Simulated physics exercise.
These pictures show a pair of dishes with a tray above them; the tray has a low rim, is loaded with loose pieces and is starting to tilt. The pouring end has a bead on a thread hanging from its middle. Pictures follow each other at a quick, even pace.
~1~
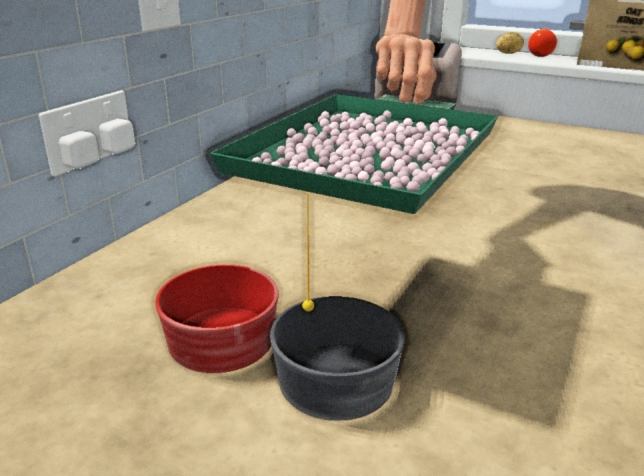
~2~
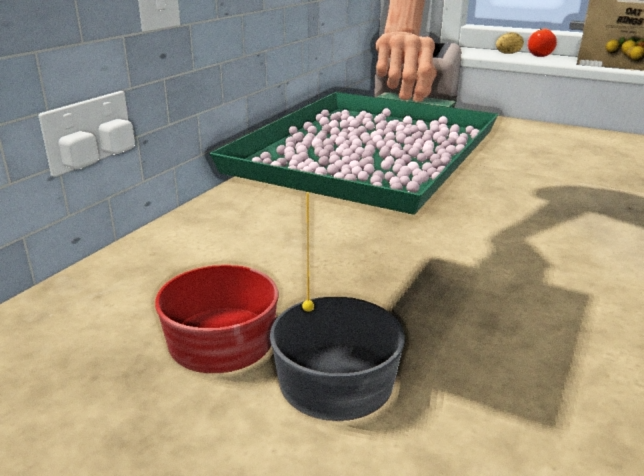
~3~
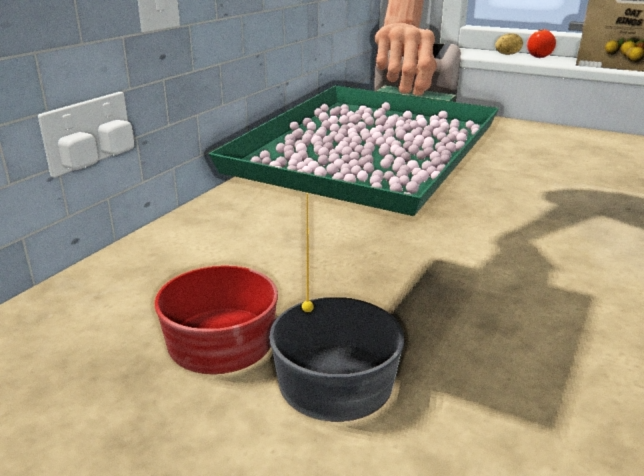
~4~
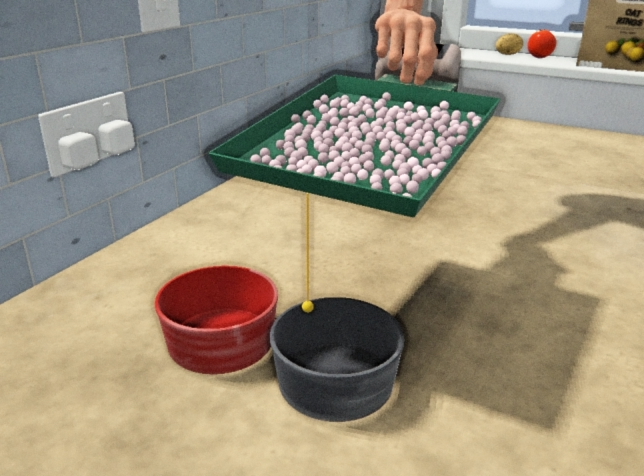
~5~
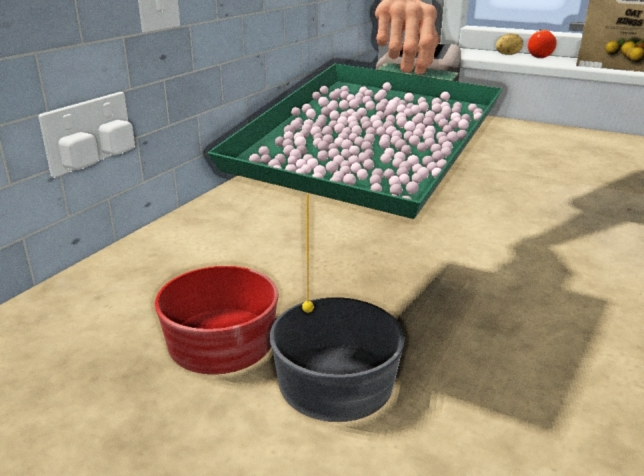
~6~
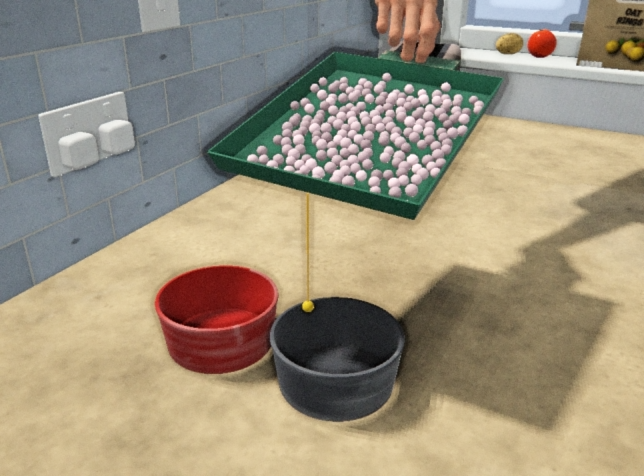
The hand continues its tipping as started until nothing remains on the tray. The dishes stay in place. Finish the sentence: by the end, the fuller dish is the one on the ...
... right.
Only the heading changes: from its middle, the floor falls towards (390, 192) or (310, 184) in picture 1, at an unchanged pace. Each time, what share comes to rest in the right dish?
Somewhere close to 30 % the first time, 20 % the second.
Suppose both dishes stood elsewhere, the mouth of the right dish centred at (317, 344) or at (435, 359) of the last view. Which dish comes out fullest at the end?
Results - the dish on the right side first, the dish on the right side second.
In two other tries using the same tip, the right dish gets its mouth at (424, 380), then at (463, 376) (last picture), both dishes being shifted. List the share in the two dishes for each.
Roughly 80 per cent, then roughly 60 per cent.
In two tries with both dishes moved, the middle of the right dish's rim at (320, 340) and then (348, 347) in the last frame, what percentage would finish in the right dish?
Trial 1 near 50 percent, trial 2 near 70 percent.
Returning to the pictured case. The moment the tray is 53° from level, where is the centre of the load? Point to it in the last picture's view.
Roughly at (350, 161).
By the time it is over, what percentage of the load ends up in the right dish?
That share works out at some 40 %.
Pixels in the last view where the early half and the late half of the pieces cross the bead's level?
Near (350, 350) and later near (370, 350).
Shortly afterwards, tray tipped steeply; all but a few on the tray; only a few in the air.
Next, tray tipped right over; a little on the tray; near a third in the right dish; near a third outside both; a little in the air.
Some moments later, tray tipped past a quarter turn; near half in the right dish; near half outside both.
In the end, tray tipped past a quarter turn; near half in the right dish; none at all in the left dish; near half outside both.
